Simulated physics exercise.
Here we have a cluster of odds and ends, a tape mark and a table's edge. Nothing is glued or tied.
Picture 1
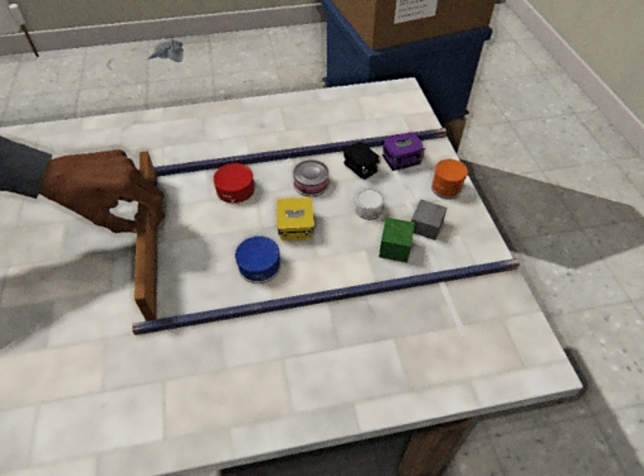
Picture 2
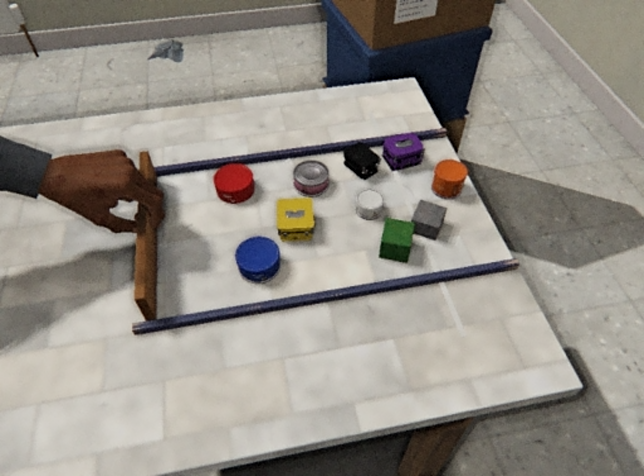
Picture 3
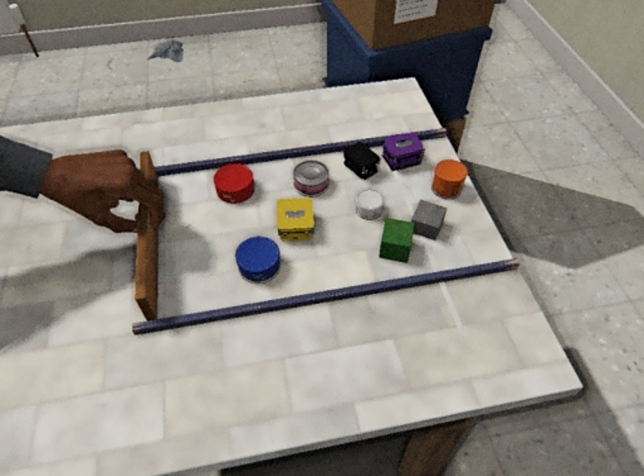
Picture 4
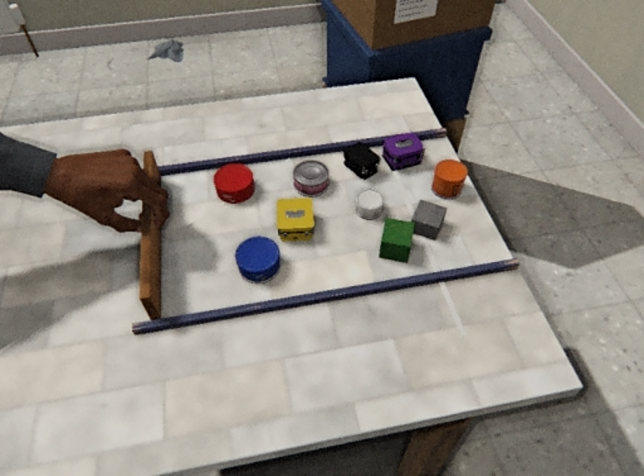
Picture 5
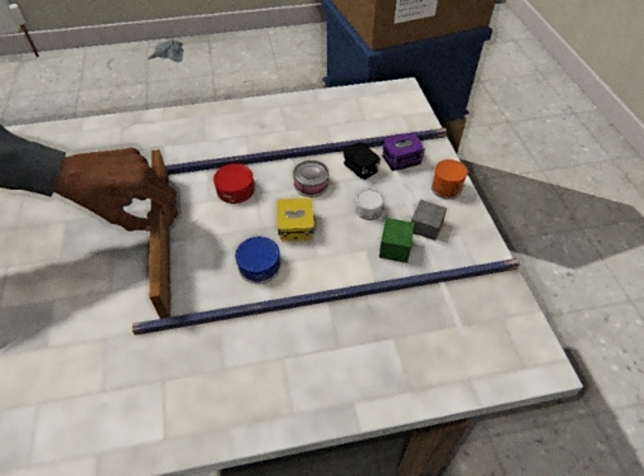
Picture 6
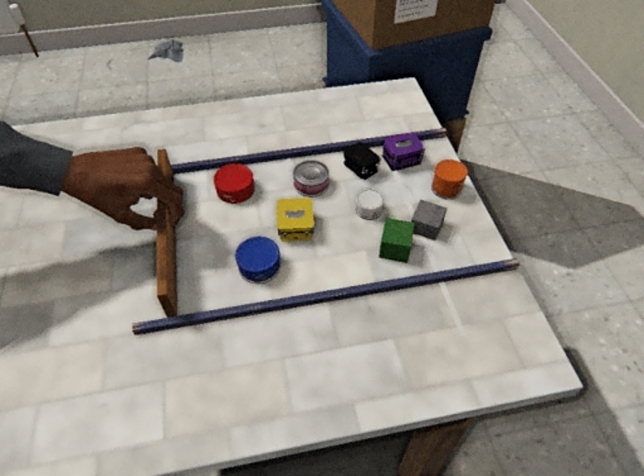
The clip opens on a pale tabletop where a hand grips a wooden board at the left end of two dark rails, with a cluster of colourful tins, blocks and cases between them. The hand then slides the board slightly to the right, while the objects stay still, untouched.
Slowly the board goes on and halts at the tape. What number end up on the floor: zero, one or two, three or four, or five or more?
The number that fall off is one or two.
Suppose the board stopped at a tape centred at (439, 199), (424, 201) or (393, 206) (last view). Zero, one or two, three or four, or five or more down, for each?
Taking them in turn, at least five; one to two; zero.
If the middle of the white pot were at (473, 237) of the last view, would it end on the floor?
Then it survives.
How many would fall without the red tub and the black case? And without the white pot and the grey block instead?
The counts: 0 and 1.
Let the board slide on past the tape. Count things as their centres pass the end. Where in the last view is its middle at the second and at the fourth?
Its middle is around (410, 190) and later (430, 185).
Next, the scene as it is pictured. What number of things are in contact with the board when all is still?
In contact: 3.
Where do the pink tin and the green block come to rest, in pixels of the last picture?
About (442, 174), and the other about (475, 246).
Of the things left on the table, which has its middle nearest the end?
That is the orange pot.
Soon after, none off yet; orange pot at rest near (449, 180); purple case at rest near (403, 151); grey block at rest near (428, 220).
In the end, the number that fall off is one or two; gone, purple case.
